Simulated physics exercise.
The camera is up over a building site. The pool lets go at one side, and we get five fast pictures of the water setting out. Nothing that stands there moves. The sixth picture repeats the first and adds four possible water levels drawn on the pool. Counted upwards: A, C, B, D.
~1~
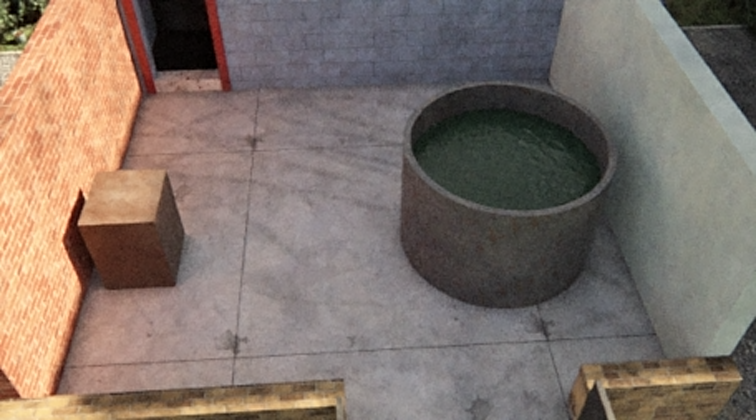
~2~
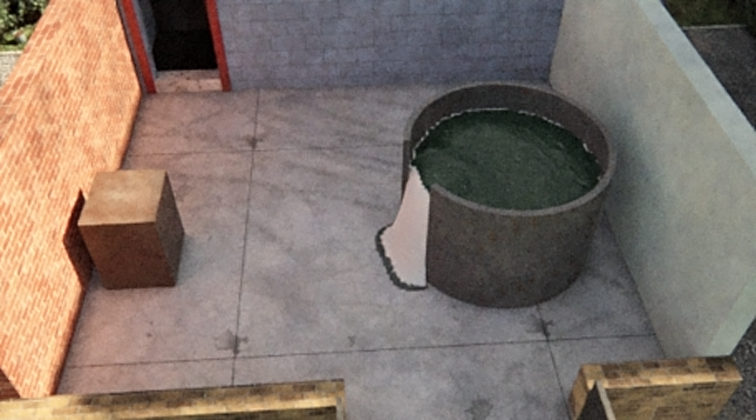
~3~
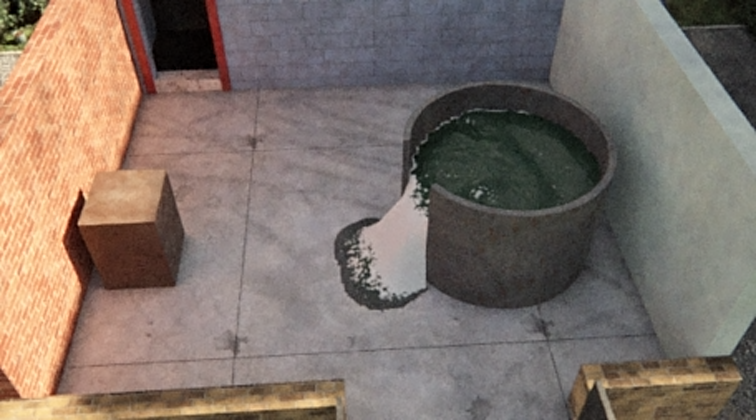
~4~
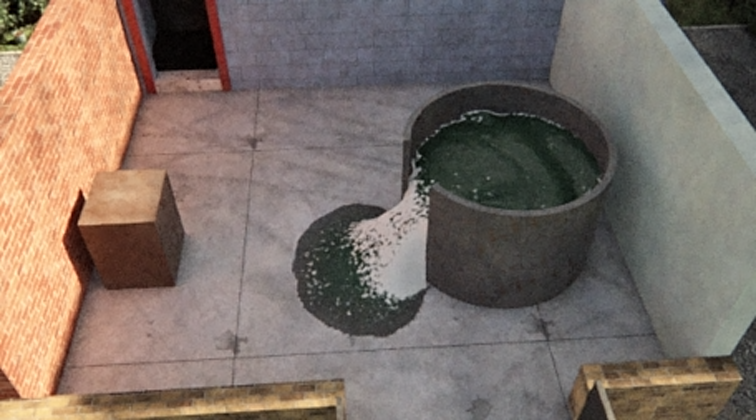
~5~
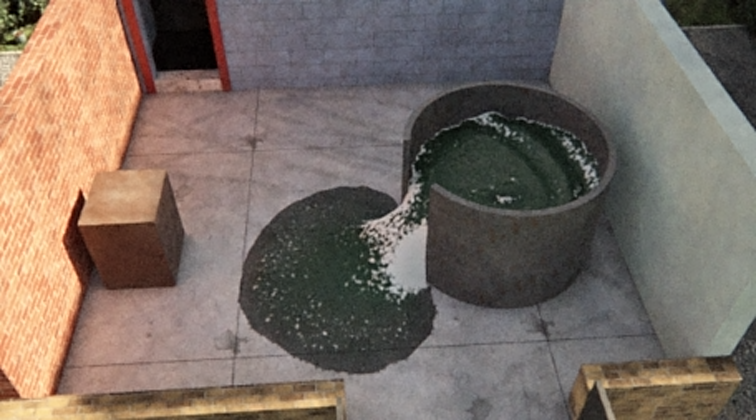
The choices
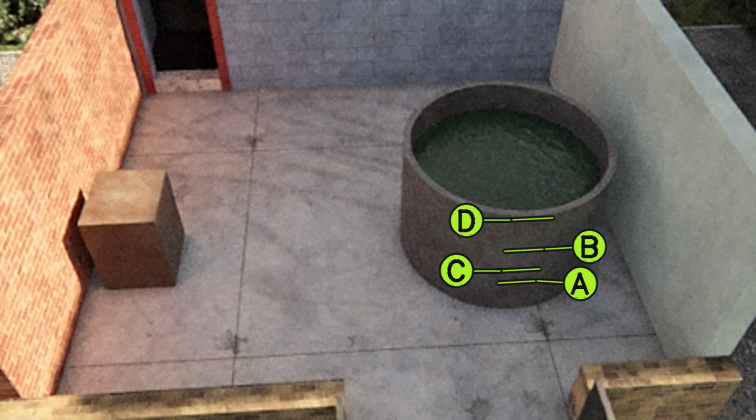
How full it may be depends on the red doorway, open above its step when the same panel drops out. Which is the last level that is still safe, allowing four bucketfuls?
Mark B just does it.
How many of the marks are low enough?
Three of them.
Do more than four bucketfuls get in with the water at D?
Yes, it does.
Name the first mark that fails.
Mark D.
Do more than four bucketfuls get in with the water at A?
No, that is safe.
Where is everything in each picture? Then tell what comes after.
Water in the pool at rest, its middle at (504, 166); foot of the red doorway at (190, 91); open gate at (464, 368), in the first picture.
In the second picture, 1 % of the ground under water, visible out to (393, 228).
In the third picture, 3 % of the ground under water, visible out to (344, 239).
In the fourth picture, 7 % of the ground under water, visible out to (306, 289).
In the fifth picture, 14 % of the ground under water, visible out to (247, 292).
In lime, A at (517, 281); B at (524, 250); C at (520, 269); D at (531, 218); from the bottom up A, C, B, D.
With A, nothing gets over.
With B, a bucket or two gets in.
With C, nothing gets over.
With D, about 14 bucketfuls get in.
